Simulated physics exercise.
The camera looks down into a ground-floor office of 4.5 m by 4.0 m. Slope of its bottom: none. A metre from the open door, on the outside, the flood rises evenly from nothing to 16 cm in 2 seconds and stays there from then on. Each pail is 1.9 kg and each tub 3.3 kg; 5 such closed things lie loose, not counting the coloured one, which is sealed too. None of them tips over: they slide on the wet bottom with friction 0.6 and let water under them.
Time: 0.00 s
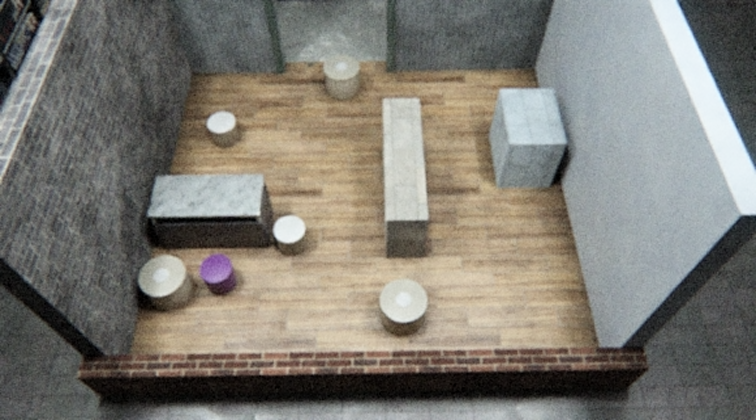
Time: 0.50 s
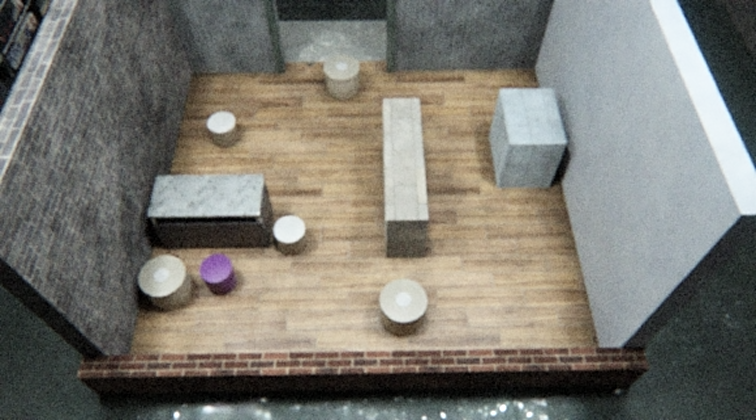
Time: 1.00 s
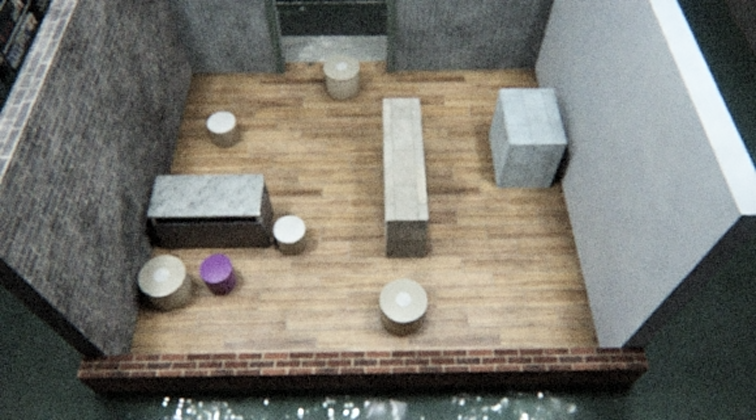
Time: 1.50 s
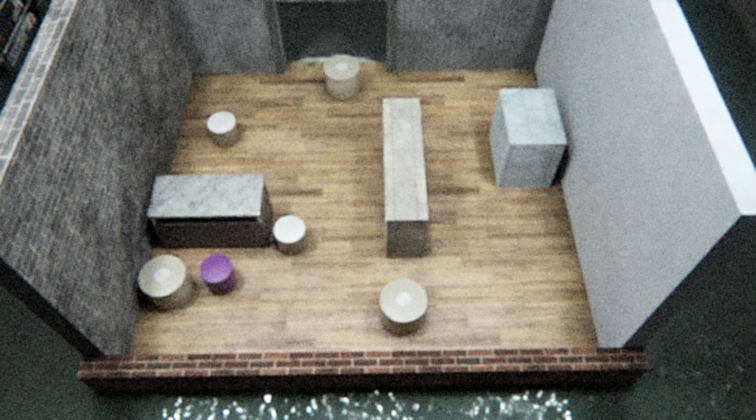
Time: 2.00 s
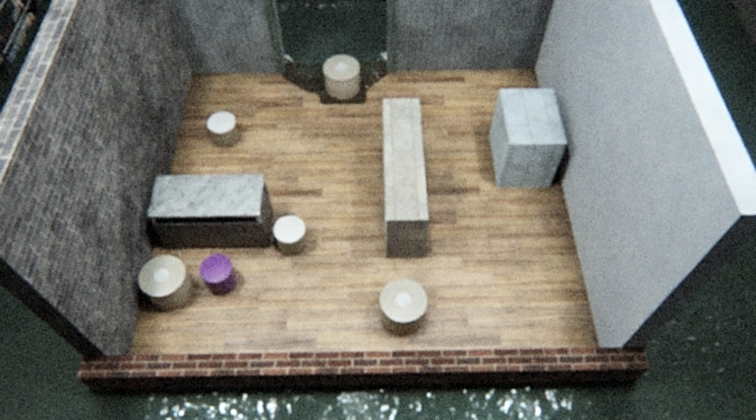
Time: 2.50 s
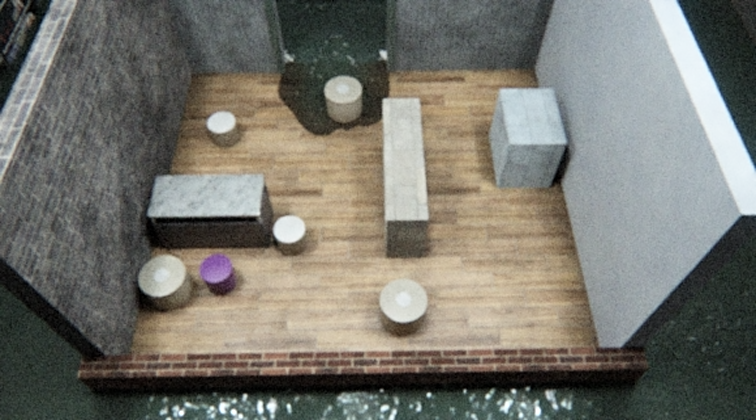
Dark water rose outside a small walled room and crept in through the doorway at the back, spreading over the wooden floor and nudging the nearest pale tub slightly, while everything else, including the purple pail, stayed put.
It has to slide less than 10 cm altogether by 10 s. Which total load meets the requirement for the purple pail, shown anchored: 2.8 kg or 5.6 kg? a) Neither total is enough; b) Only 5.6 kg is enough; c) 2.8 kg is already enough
(a) Neither total is enough.
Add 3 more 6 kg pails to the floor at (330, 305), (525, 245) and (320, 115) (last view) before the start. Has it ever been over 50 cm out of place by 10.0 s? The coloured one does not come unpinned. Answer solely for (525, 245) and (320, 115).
Well, below half a metre and then beyond half a metre.
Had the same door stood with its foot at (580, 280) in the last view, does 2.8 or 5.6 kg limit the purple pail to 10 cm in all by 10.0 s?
I'd say neither one will work.
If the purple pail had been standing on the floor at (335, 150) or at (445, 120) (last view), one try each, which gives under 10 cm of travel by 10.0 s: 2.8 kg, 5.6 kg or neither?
Taking the two spots in turn, neither keeps it, then only the heavier keeps it.
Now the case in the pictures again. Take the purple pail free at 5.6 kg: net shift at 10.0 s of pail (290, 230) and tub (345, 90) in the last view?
First 80 cm, then 350 cm.
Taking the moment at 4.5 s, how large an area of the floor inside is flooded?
I'd estimate close to 9.5 m2.
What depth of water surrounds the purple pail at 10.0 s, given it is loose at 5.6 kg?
8 cm, roughly.
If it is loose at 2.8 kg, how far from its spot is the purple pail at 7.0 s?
I'd put it at roughly 0 cm.
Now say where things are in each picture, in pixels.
The first picture shows the purple pail at (216, 268) rests on the ground; 0.0 m2 under water; 0 of 6 have shifted.
The second picture shows the purple pail at (216, 268), on the bottom; 0.0 m2 under water; 0 of 6 have shifted.
The third picture shows the purple pail at (216, 268), on the bottom; water covers 0.0 m2; 0 of 6 have shifted.
The fourth picture shows the purple pail at (216, 268) rests on the ground; water covers 0.0 m2; 0 of 6 have shifted.
The fifth picture shows the purple pail at (216, 268) rests on the ground; water covers 0.3 m2; 0 of 6 have shifted.
The sixth picture shows the purple pail at (216, 268), on the bottom; water covers 1.2 m2; 1 of 6 have shifted.
After 3.5 s the purple pail would be 0 cm from its start with 2.8 kg and 0 cm from its start with 5.6 kg; 0 cm of water round it then.
After 4.5 s the purple pail would be 0 cm from its start with 2.8 kg and 0 cm from its start with 5.6 kg; 0 cm of water round it then.
After 7.0 s the purple pail would be 0 cm from its start with 2.8 kg and 0 cm from its start with 5.6 kg; 3 cm of water round it then.
After 10.0 s the purple pail would be 109 cm from its start with 2.8 kg and 45 cm from its start with 5.6 kg; 8 cm of water round it then.
